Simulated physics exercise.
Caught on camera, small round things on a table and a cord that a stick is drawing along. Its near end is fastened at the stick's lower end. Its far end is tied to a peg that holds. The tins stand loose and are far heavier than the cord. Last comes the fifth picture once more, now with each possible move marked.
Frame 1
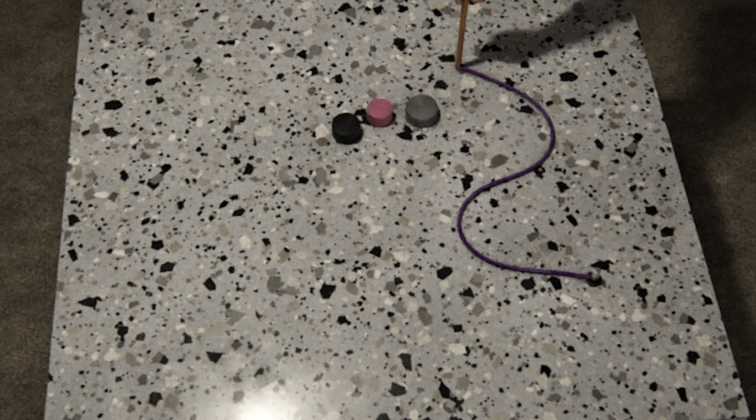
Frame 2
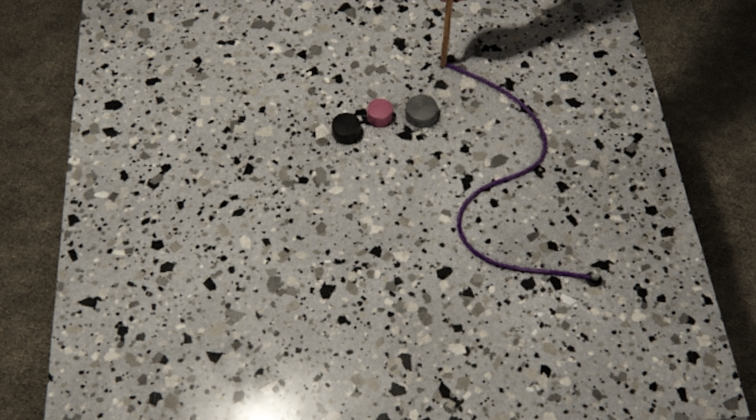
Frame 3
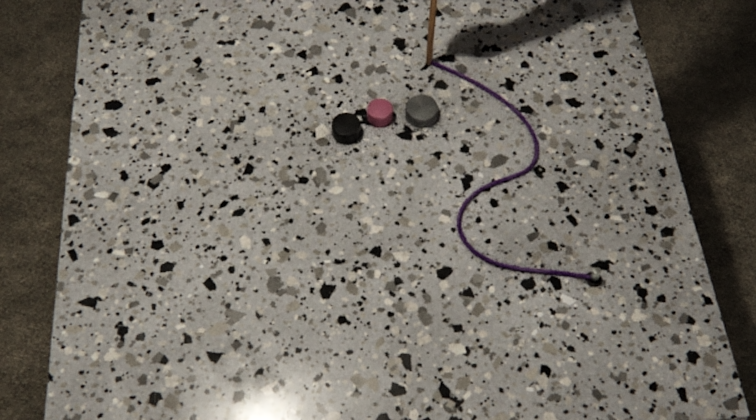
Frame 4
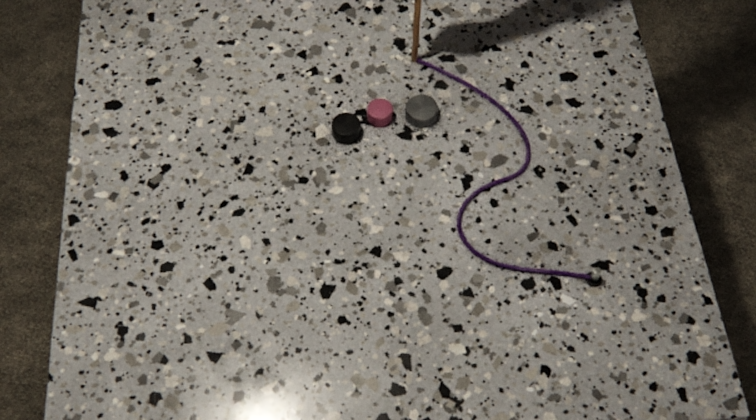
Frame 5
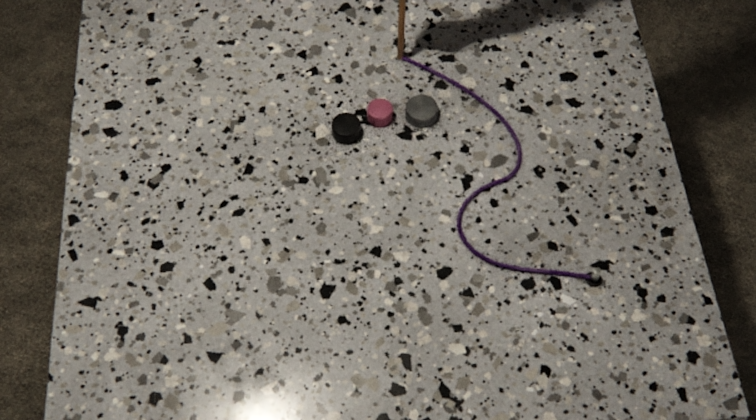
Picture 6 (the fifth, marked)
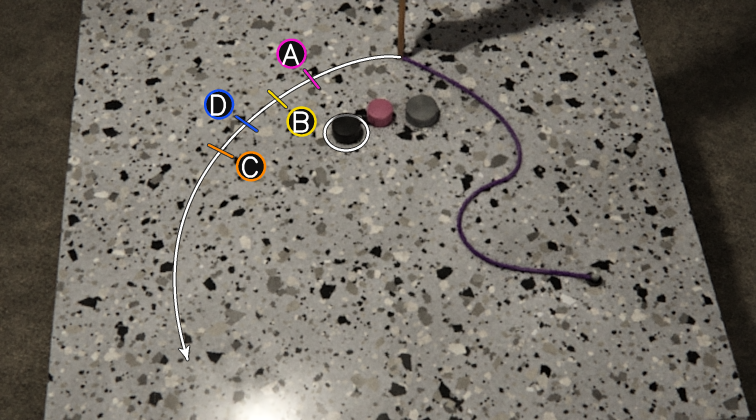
A speckled grey, black and white tabletop, with dark floor at both sides, is seen from above at a steady angle. Black, pink and grey tins sit close together in the upper middle, left of a curving purple cord whose lower end meets a small peg at right. The stick at the cord's upper end slides left above the tins, drawing the upper curve with it.
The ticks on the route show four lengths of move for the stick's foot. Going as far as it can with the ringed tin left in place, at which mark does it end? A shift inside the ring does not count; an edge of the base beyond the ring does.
Stop at C.
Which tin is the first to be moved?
The grey one.
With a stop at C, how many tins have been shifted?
Two.
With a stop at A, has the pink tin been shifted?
No.
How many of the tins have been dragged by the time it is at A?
By then, none.
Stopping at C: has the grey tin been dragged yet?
Yes.
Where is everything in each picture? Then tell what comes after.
Black tin (346, 129); grey tin (421, 111); peg (595, 275), in the first picture.
Peg (595, 275); pink tin (380, 113), in the second picture.
Black tin (346, 129); grey tin (421, 111), in the third picture.
Peg (595, 275); pink tin (380, 113), in the fourth picture.
Black tin (346, 129); grey tin (421, 111); peg (595, 275), in the fifth picture.
On the copy, A at (312, 79); B at (278, 99); C at (221, 151); D at (246, 124); the ring at (346, 133); the route from (400, 57) via (217, 156) to (188, 360).
On C. First, foot of the stick (328, 72); black tin (346, 129).
Then, foot of the stick (265, 109); black tin (346, 129).
Finally, foot of the stick (221, 152); pink tin (375, 129); black tin (346, 129); grey tin (403, 136); the black tin is still in its ring.
By contrast, A is safe but short; B is safe but short; D is safe but short.
